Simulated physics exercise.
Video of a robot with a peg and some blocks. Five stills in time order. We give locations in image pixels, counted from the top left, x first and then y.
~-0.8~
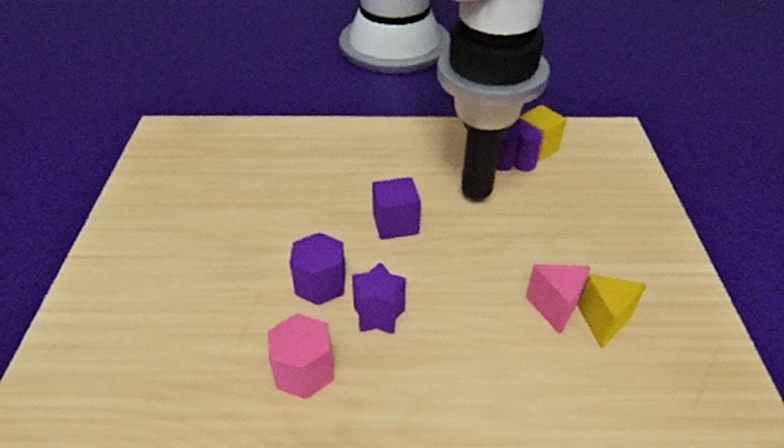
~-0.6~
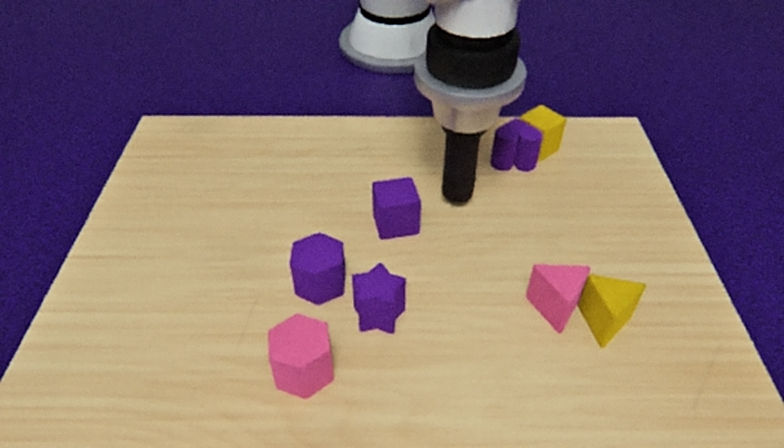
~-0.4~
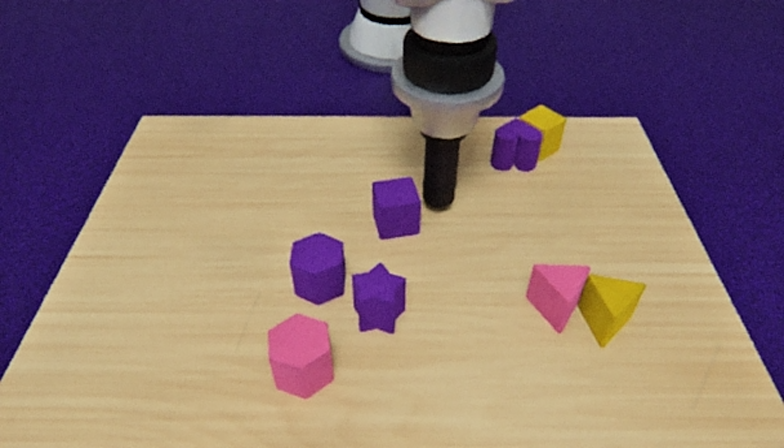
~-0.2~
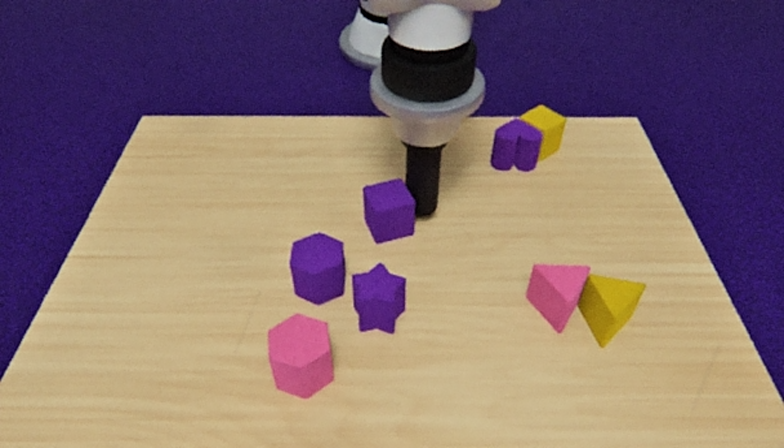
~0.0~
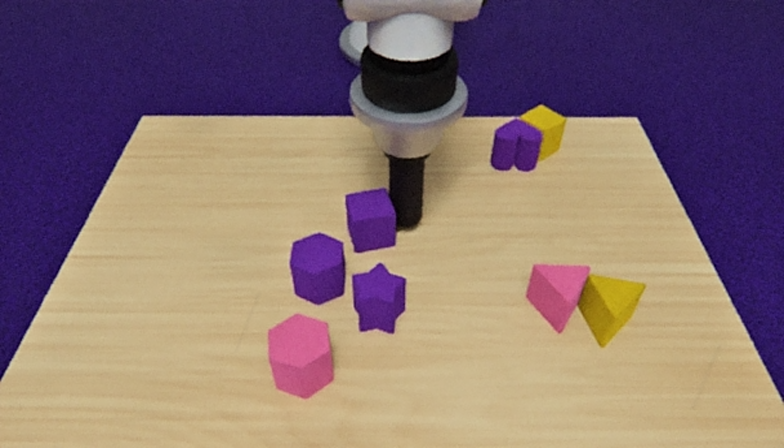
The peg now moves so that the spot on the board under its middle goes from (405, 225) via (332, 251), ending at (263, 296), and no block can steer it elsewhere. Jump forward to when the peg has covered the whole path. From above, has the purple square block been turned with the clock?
The answer is yes.
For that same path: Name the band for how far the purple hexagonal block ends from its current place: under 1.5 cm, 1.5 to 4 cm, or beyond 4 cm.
Over 4 cm.
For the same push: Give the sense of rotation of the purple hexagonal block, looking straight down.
From the top: Counterclockwise.
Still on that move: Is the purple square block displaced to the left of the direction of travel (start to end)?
I expect not.
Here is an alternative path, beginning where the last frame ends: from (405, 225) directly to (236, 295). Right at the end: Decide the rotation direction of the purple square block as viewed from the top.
It ends up turned clockwise.
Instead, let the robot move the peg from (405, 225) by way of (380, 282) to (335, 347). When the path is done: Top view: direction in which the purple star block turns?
Bird's-eye view: Counterclockwise.
On the path given first. One third of the way, peg at (353, 231); purple hexagonal block at (304, 264); purple square block at (318, 223), turned 25° anticlockwise.
Two thirds of the way, peg at (309, 258); purple hexagonal block at (288, 278), turned 55° anticlockwise; purple square block at (265, 246).
At the end, peg at (261, 289); pink hexagonal block not moved; purple hexagonal block at (286, 289), turned 65° anticlockwise; purple square block at (211, 263), turned 25° clockwise.
